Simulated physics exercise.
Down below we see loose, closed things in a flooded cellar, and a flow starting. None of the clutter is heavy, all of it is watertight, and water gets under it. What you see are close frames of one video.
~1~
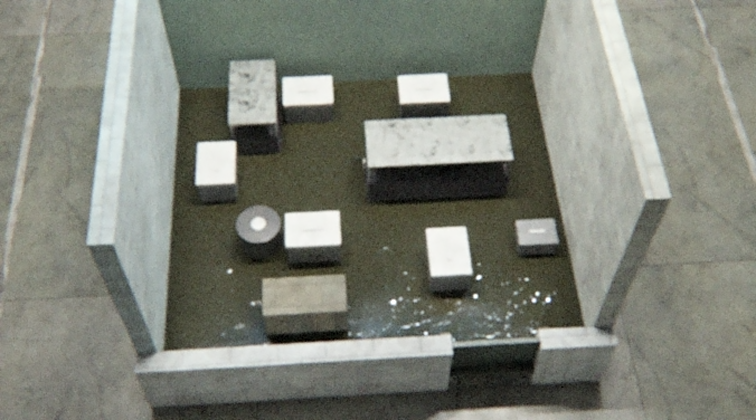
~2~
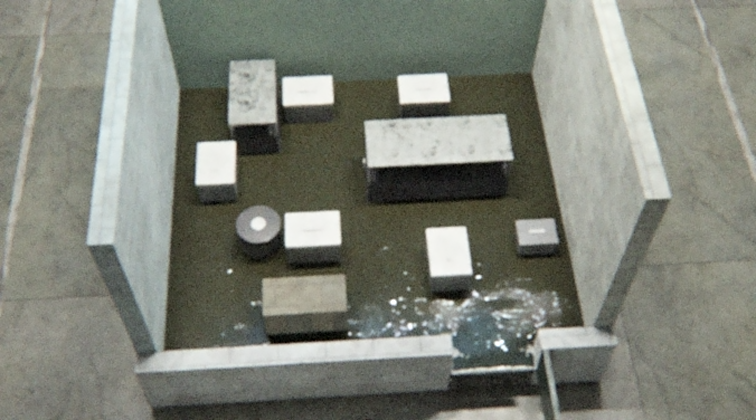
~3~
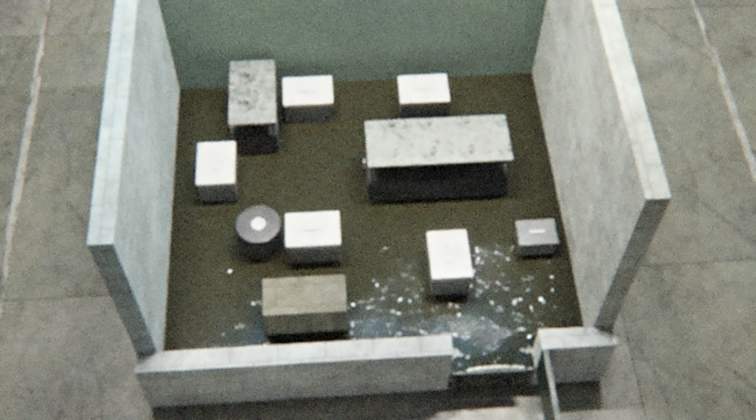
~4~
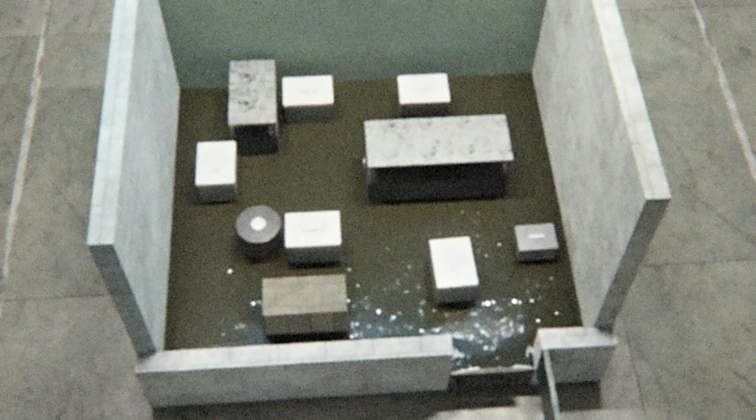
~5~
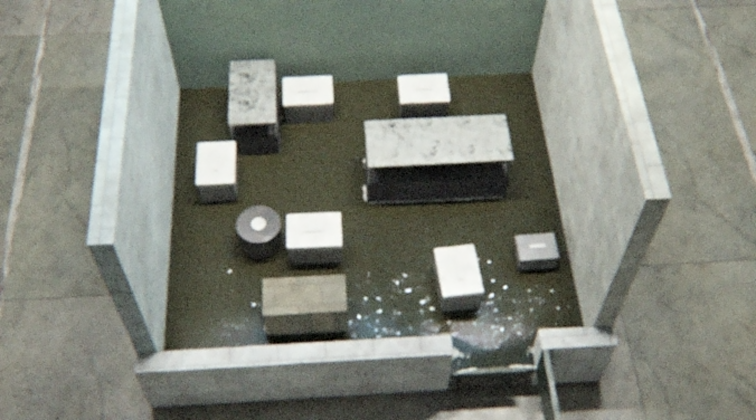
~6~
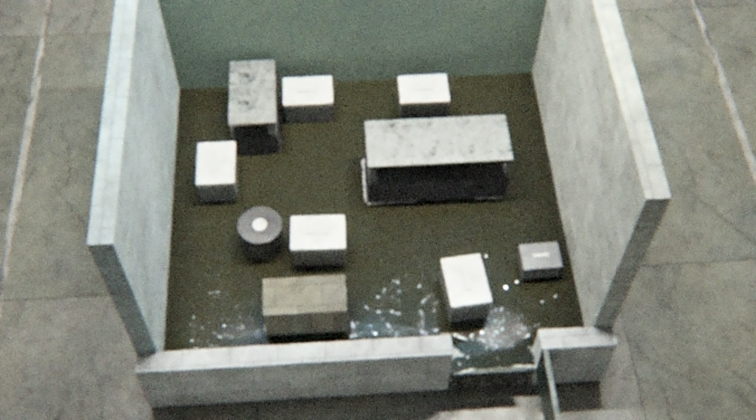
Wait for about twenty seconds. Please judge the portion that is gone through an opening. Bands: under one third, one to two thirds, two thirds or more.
One to two thirds.
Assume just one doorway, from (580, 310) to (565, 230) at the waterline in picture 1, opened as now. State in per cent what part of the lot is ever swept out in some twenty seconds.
About 60 %.
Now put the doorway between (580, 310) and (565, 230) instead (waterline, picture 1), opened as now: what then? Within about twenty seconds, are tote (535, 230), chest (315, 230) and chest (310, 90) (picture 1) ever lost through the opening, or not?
My answer, each in turn: Lost, lost, not lost.
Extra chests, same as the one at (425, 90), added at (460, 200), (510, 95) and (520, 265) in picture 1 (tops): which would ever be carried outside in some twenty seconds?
Exits, remains, exits.
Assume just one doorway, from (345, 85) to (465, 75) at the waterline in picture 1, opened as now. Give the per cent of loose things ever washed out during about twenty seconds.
That comes to 90 per cent of the things.
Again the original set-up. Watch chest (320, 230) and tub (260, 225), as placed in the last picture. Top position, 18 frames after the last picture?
I'd expect them close to (491, 352) and (334, 255).
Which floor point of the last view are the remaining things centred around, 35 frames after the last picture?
I'd put it roughly at (345, 171).
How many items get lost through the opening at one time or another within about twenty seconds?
4 of them.
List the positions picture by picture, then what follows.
The first frame shows a chest at (449, 251), afloat; a tote at (537, 232) floats; 0 of 7 have shifted.
The second frame shows a chest at (449, 251) floats; a tote at (537, 232) floats; 0 of 7 have shifted.
The third frame shows a chest at (449, 254), afloat; a tote at (537, 232), afloat; 0 of 7 have shifted.
The fourth frame shows a chest at (454, 262) floats, close to its start; a tote at (536, 237) floats, close to its start; 1 of 7 have shifted.
The fifth frame shows a chest at (459, 270), afloat, close to its start; a tote at (537, 247), afloat, close to its start; 2 of 7 have shifted.
The sixth frame shows a chest at (466, 280), afloat, a stride from its start; a tote at (541, 256) floats, close to its start; 3 of 7 have shifted.
A moment on, 1 of 7 are out; 6 afloat.
Next, 2 of 7 are out; 4 afloat.
Later, 4 of 7 are out; 3 afloat.
In the end, 4 of 7 are out; 3 afloat.
